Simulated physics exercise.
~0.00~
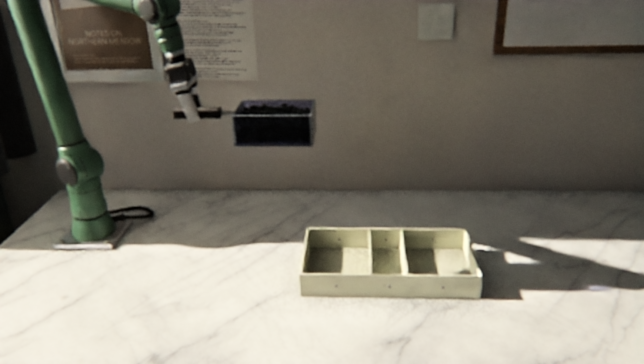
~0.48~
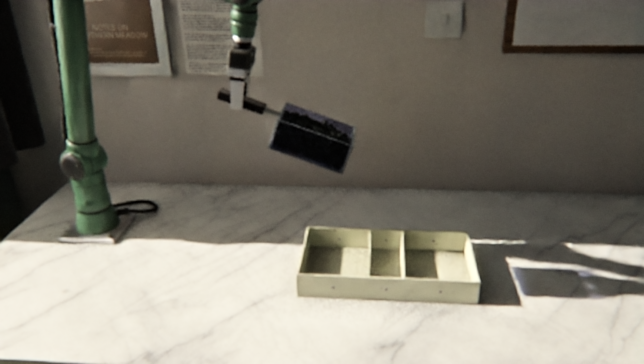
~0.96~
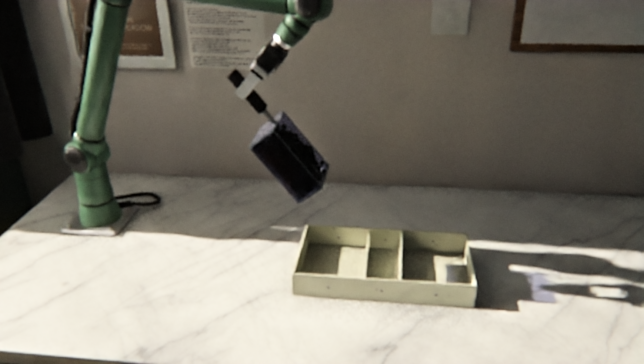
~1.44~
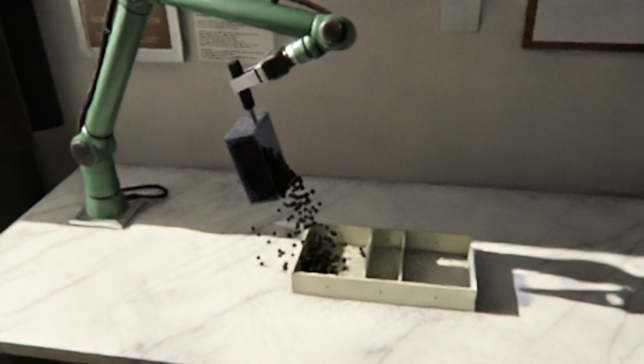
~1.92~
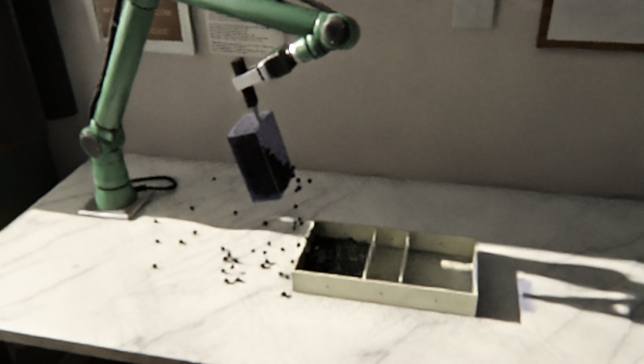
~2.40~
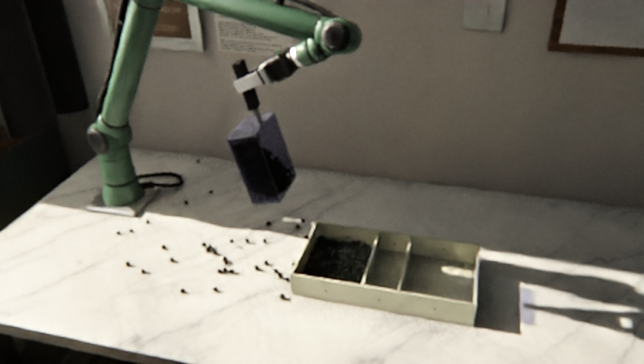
On a white marble-patterned table against a grey wall with posters, seen from the front and slightly above, a green robot arm stands at the left. It holds a dark box filled with black beads, and a pale, shallow crate split into three parts sits to the right. The arm tips the box steeply forward while lowering it towards the crate. Beads pour into the crate's left part, and some scatter across the table. The flow dies away and the box stays tilted, still holding beads, with the left part covered in black and the other two empty.
